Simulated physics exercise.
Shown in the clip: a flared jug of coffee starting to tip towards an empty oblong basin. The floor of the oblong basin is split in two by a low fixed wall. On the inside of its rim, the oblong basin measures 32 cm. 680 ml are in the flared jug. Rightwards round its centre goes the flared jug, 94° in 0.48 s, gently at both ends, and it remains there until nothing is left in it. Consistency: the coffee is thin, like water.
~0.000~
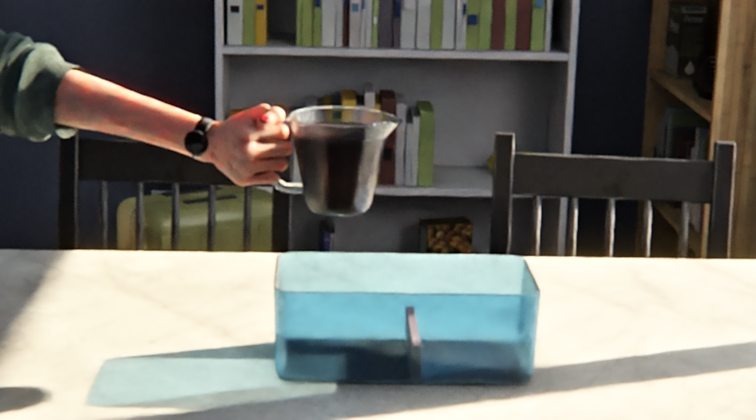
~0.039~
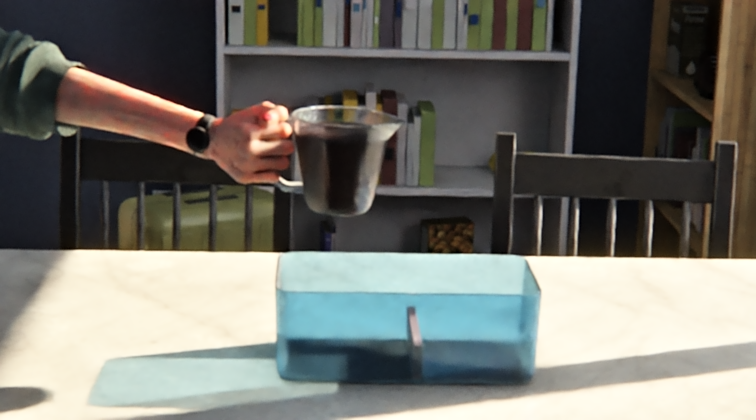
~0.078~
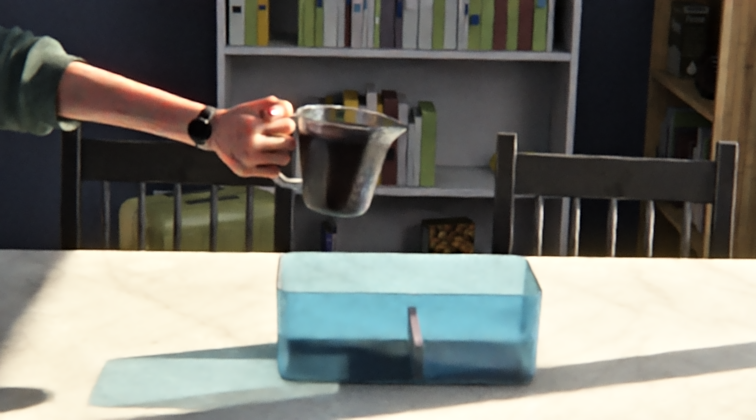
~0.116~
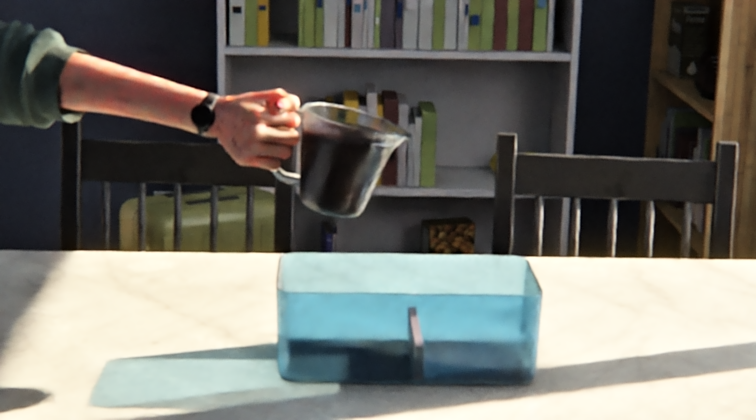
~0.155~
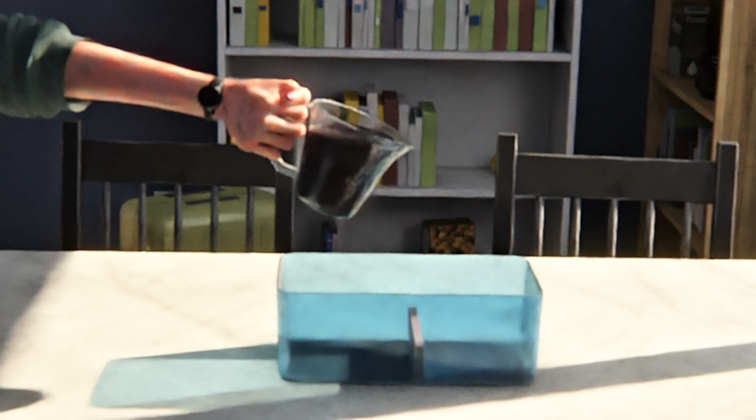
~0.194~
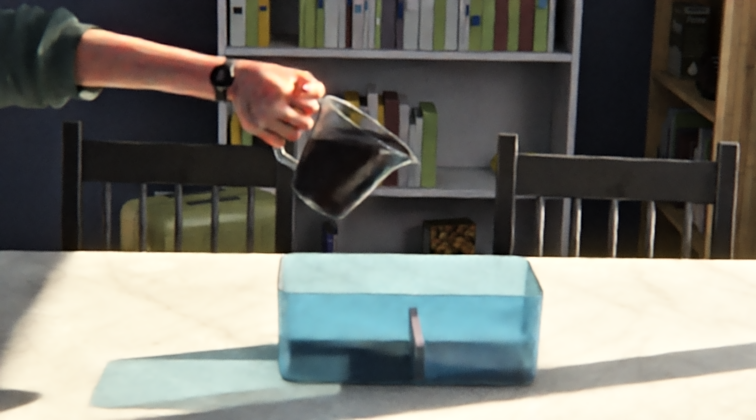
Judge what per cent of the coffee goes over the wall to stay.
89 percent, roughly.
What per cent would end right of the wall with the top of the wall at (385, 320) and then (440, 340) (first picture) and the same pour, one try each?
The first try gives 90 percent and the second 55 percent.
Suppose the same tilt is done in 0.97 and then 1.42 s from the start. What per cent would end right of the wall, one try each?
95 then 95 %.
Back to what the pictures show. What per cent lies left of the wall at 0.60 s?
2 %.
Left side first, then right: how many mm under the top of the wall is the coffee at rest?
On the left it's about 44 mm; on the right, about 16 mm.
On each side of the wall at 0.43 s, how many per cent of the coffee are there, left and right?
Around 0 on the left side and 22 on the right side.
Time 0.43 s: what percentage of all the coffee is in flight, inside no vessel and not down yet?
Around 32 in a hundred.
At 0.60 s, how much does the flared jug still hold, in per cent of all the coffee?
Roughly 12 per cent.
By 0.43 s the tilt is 92° and 46 per cent is still to pour, 0 is left of the wall and 22 right of it.
By 0.60 s the tilt is 94° and 13 per cent is still to pour, 2 is left of the wall and 66 right of it.
By 0.78 s the tilt is 94° and 2 per cent is still to pour, 5 is left of the wall and 84 right of it.
By 0.98 s the tilt is 94° and 0 per cent is still to pour, 6 is left of the wall and 89 right of it.
At rest 6 per cent lies left of the wall, 89 right of it and 5 outside.
